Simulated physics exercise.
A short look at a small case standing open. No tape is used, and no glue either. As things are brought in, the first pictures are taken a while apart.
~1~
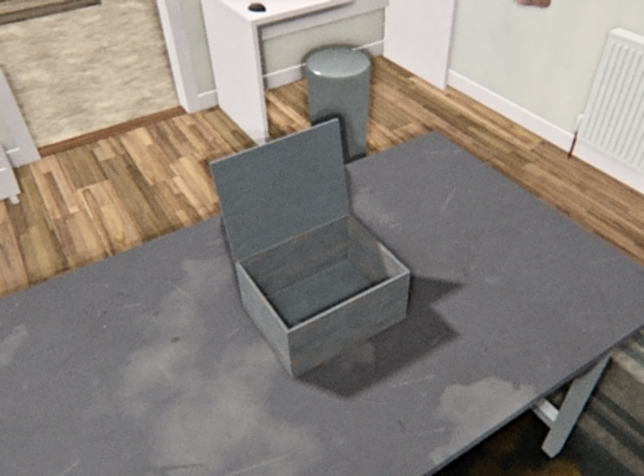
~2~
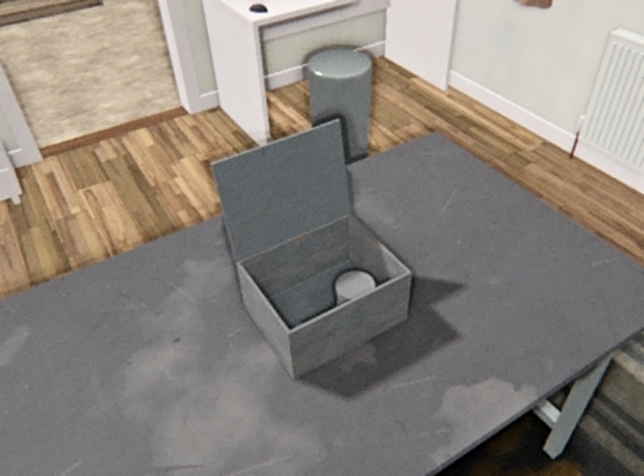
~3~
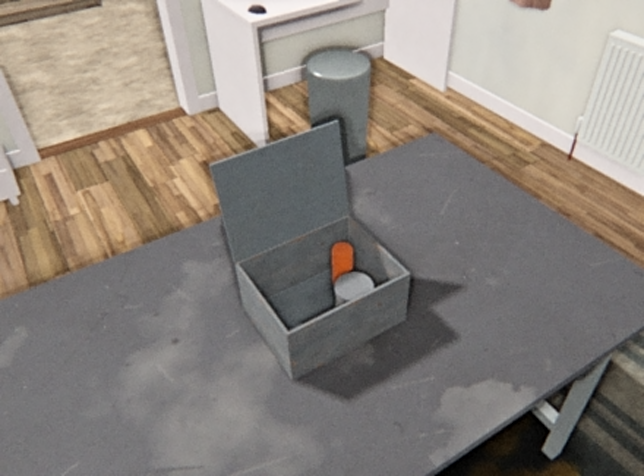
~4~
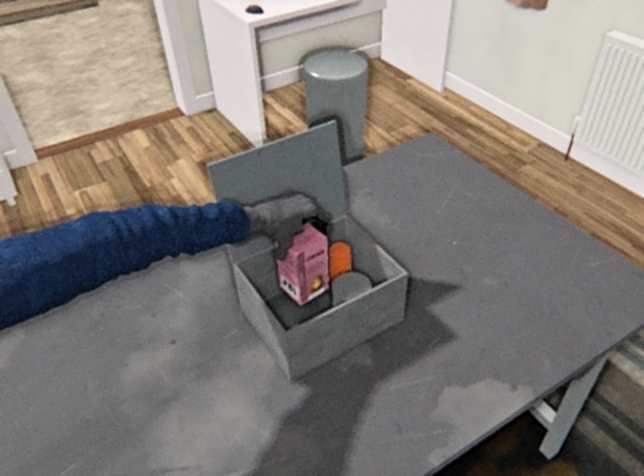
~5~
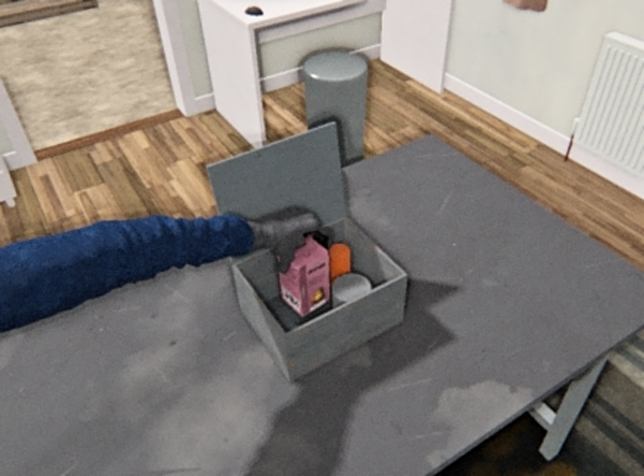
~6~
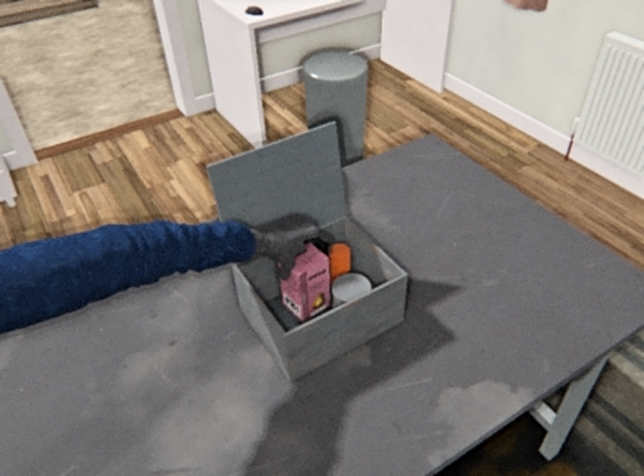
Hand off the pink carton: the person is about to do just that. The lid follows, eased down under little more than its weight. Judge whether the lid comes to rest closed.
It does not; the lid stays raised.
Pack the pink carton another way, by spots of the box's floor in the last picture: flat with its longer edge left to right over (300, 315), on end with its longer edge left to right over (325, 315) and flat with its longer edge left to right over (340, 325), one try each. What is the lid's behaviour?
So, one: It drops fully; two: It drops fully; three: It remains raised.
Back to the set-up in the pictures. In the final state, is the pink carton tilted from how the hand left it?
Looking at the last picture, the pink carton is left as set.
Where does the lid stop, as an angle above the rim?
It stays some 25° above the rim.
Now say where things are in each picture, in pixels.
The last thing is not in view yet, in the first frame.
The last thing is not in view yet, in the second frame.
The last thing is not in view yet, in the third frame.
Coming down; pink carton (303, 263), in the fourth frame.
Coming down; pink carton (304, 276), in the fifth frame.
In place under the hand; pink carton (305, 282), in the sixth frame.
Then, 1.30 s after the last picture, lid 87° above the rim.
Then, 1.70 s after the last picture, lid 53° above the rim.
Then, 1.80 s after the last picture, lid 37° above the rim.
At rest, lid 23° above the rim; all 3 in place. Seen from the same camera at the end, pink carton near (305, 282).
